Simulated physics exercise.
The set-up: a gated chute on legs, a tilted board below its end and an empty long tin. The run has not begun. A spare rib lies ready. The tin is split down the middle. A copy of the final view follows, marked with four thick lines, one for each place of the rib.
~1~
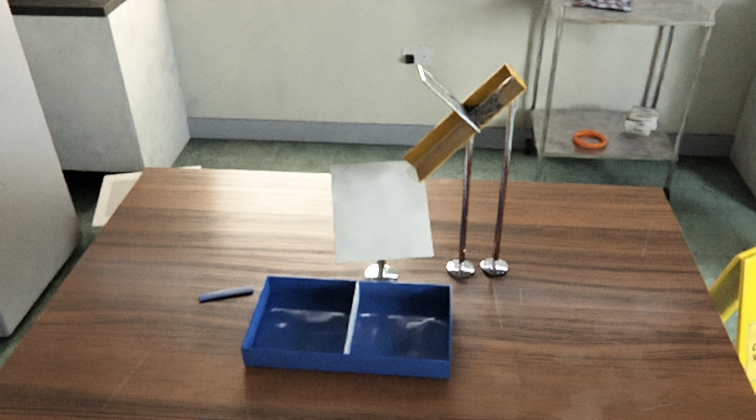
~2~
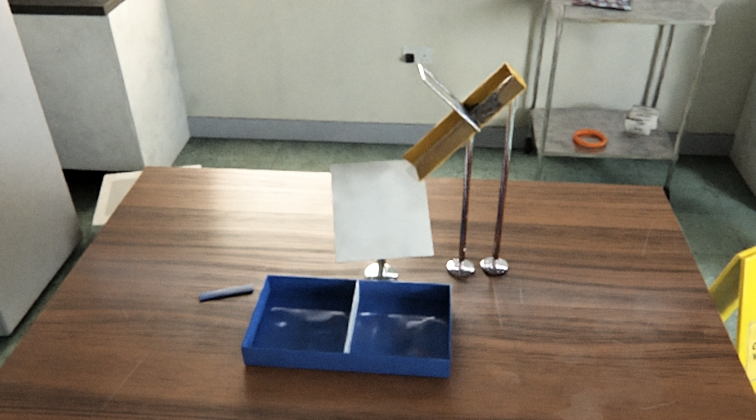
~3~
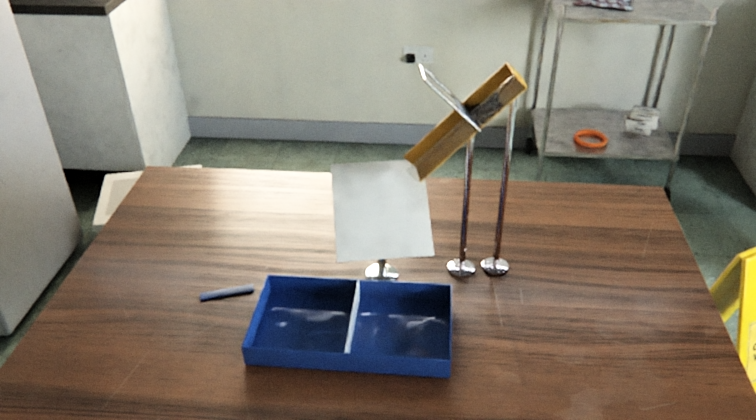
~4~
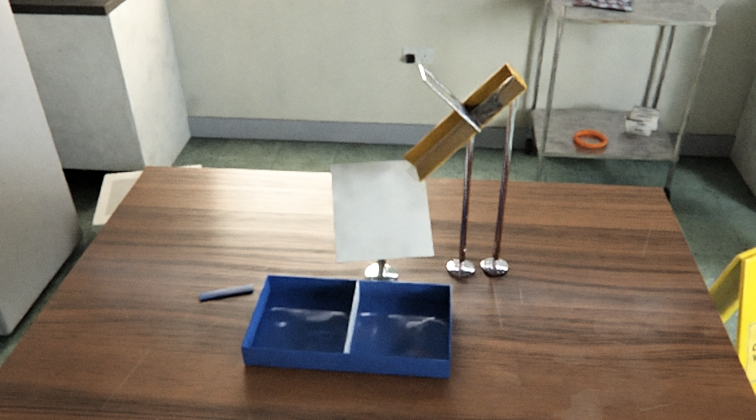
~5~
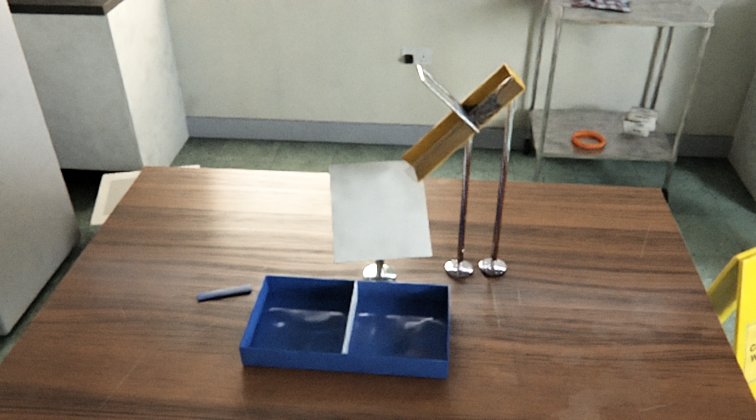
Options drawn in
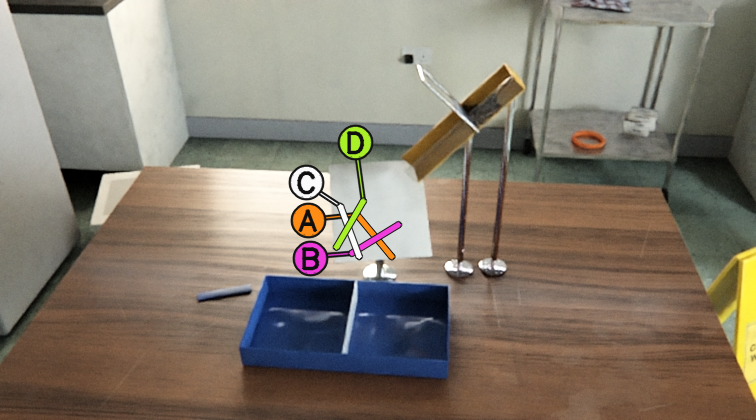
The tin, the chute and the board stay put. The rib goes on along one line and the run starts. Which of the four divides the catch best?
D beats the others.
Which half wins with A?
Right.
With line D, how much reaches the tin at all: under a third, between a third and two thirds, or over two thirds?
Over two thirds.
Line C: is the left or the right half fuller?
Right.
On the marked copy, line A from (356, 214) to (391, 256); line B from (398, 224) to (351, 253); line C from (340, 206) to (359, 256); line D from (363, 200) to (336, 247).
Choosing A, of what is caught, a small part in the left half, nearly all in the right.
Choosing B, of what is caught, all in the left half, none in the right.
Choosing C, of what is caught, a stray few in the left half, nearly all in the right.
Choosing D, of what is caught, about two thirds in the left half, about a third in the right.
